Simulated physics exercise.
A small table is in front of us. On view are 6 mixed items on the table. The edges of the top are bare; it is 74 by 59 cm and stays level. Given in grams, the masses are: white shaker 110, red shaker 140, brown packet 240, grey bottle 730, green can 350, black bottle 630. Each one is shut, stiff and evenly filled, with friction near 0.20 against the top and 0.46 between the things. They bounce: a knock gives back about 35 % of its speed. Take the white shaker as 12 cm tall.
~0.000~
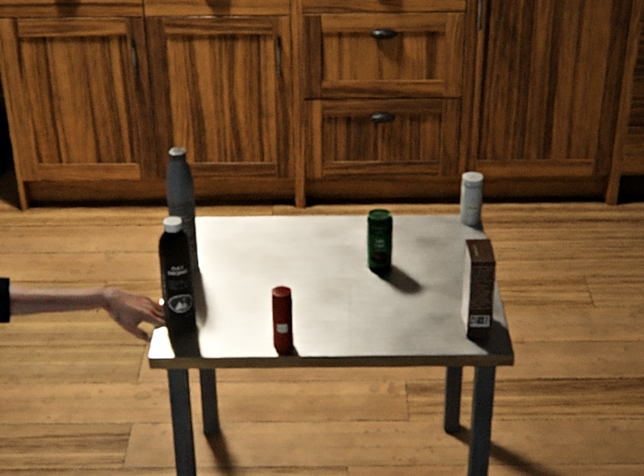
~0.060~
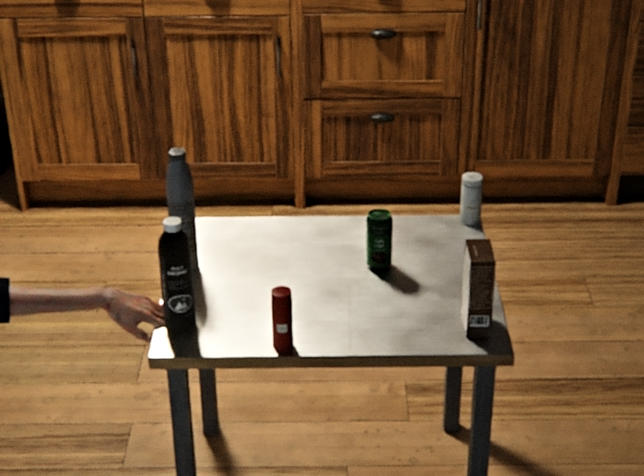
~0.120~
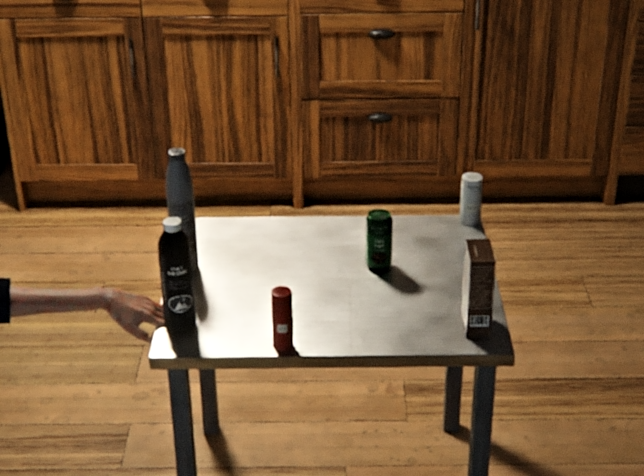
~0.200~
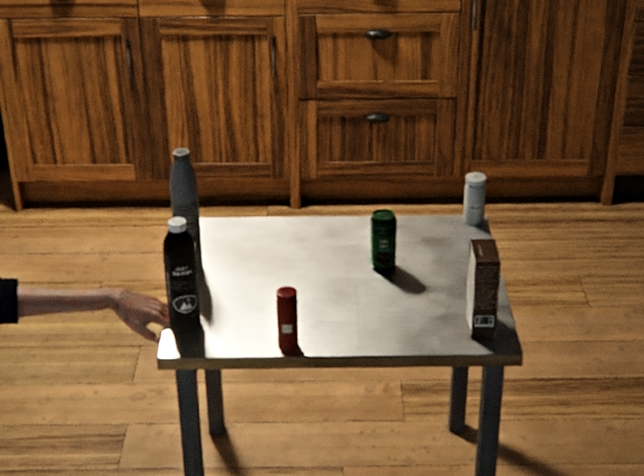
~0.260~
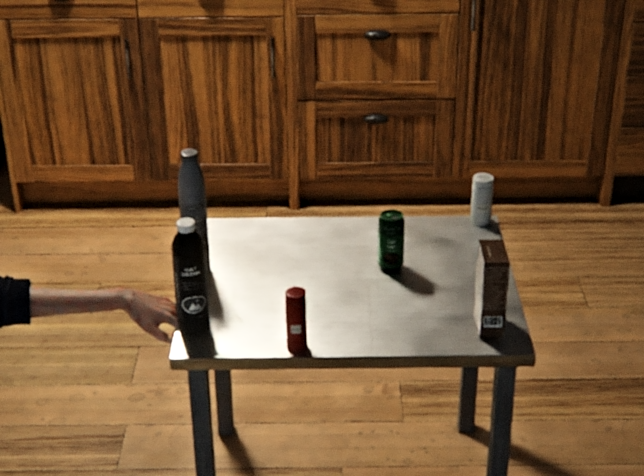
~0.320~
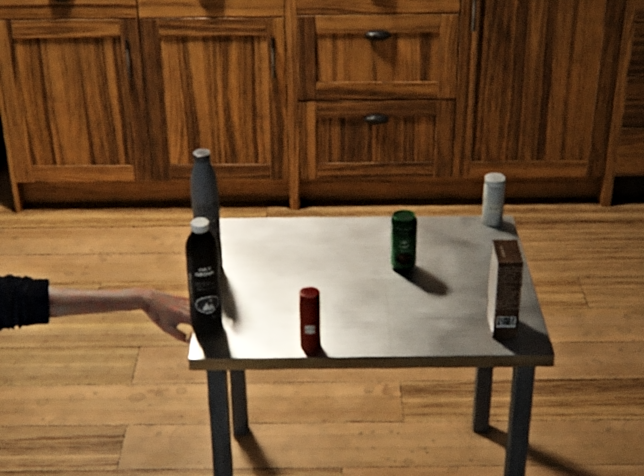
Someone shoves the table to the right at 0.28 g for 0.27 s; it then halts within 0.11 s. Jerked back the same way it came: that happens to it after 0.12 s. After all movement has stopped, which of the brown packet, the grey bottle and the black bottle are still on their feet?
At the end, the brown packet will go over; the grey bottle will go over; the black bottle will stay on its base.
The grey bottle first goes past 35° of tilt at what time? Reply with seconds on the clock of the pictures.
That first happens close to 0.7 seconds.
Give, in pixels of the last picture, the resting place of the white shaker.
Around (464, 407).
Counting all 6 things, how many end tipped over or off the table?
Total: 3.
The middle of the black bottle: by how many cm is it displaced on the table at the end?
7 cm.
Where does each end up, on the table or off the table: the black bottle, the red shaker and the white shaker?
Outcome: The black bottle remains on its support; the red shaker remains on its support; the white shaker departs its support.
After 0.62 s, table 13 cm from its start; white shaker now off the table; grey bottle leaning 26° near (261, 212); black bottle slid 3 cm near (251, 274).
After 0.92 s, brown packet now off the table; grey bottle on its side near (284, 254); black bottle slid 9 cm near (217, 275).
After 1.22 s, grey bottle on its side near (279, 257); black bottle slid 7 cm near (203, 275); green can slid 7 cm.
By the end (1.6 s), off the table and tipped over, brown packet; off the table but upright, white shaker; tipped over on the table, grey bottle; not toppled but over 5 cm from the start, red shaker, green can and black bottle. Seen from the same camera at the end, grey bottle near (279, 257).
